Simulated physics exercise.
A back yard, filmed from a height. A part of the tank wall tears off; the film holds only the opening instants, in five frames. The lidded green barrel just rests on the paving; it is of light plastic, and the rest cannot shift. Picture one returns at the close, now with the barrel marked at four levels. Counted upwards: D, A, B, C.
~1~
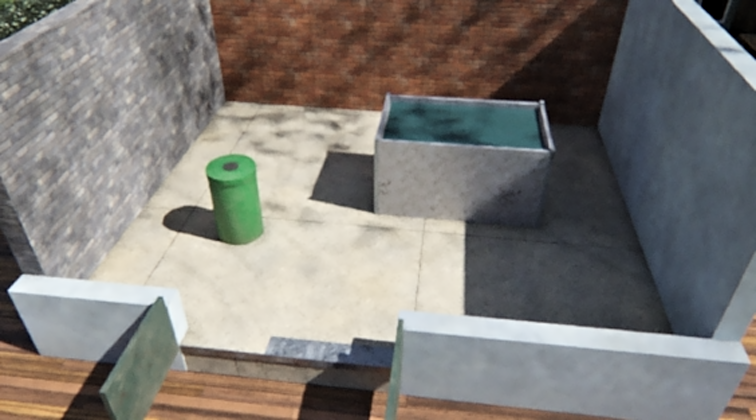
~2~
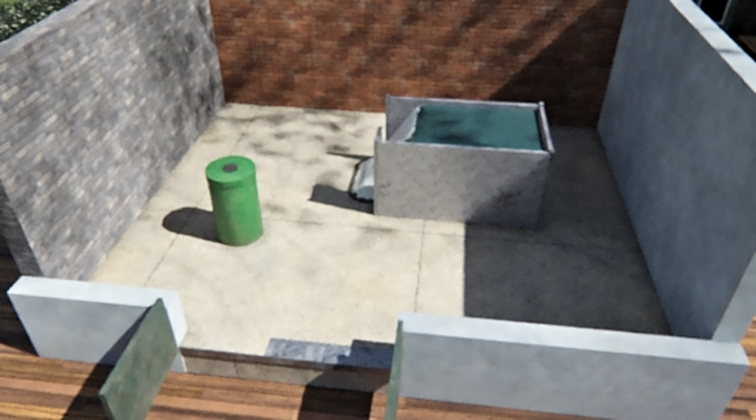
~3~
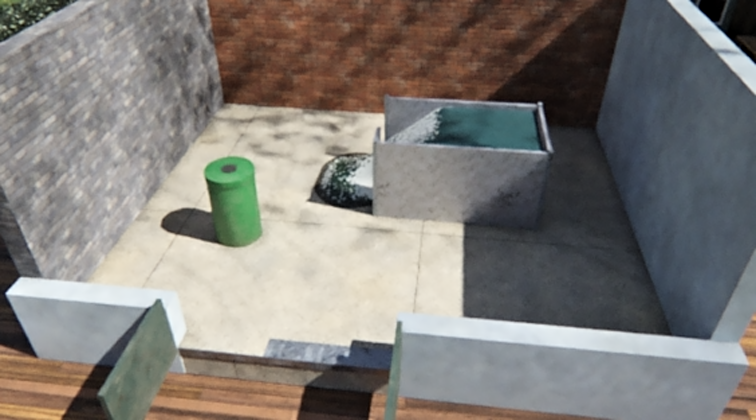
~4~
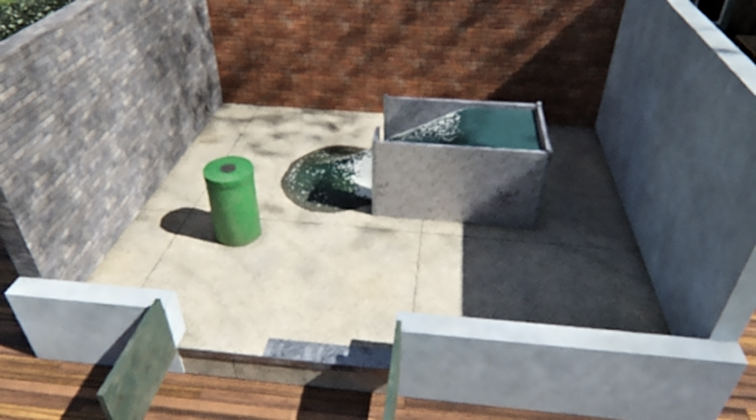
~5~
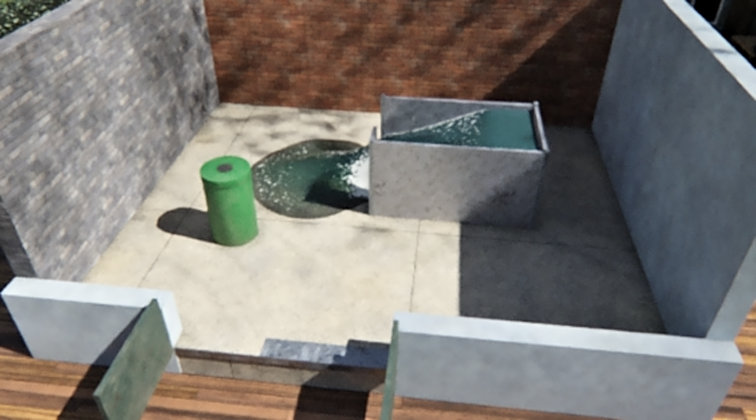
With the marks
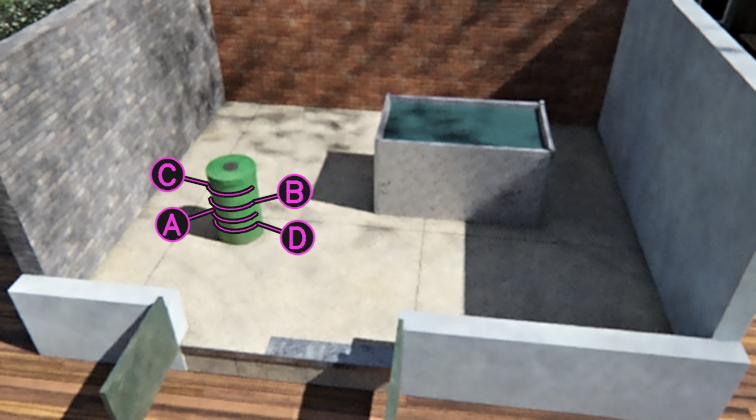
In a walled back yard, water pours from a tank's left side and spreads leftward across the ground.
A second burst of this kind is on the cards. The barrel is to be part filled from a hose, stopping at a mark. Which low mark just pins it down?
The answer is level D.
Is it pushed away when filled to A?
No, not at all.
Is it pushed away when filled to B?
No.
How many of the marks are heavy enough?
All four.
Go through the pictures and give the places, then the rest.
Lid of the green barrel at (230, 167); tank full, its middle at (463, 127); open gate at (287, 303), in the first frame.
In the second frame, 1 % of the ground under water, its edge towards the barrel at (358, 191).
In the third frame, 4 % of the ground under water, its edge towards the barrel at (323, 194).
In the fourth frame, 6 % of the ground under water, its edge towards the barrel at (296, 196).
Lid of the green barrel at (224, 168); 10 % of the ground under water, its edge towards the barrel at (270, 203), in the fifth frame.
In magenta, A at (229, 221); B at (227, 209); C at (224, 194); D at (231, 231); from the bottom up D, A, B, C.
For level A, it does not move.
For level B, it does not move.
For level C, it does not move.
For level D, it does not move.
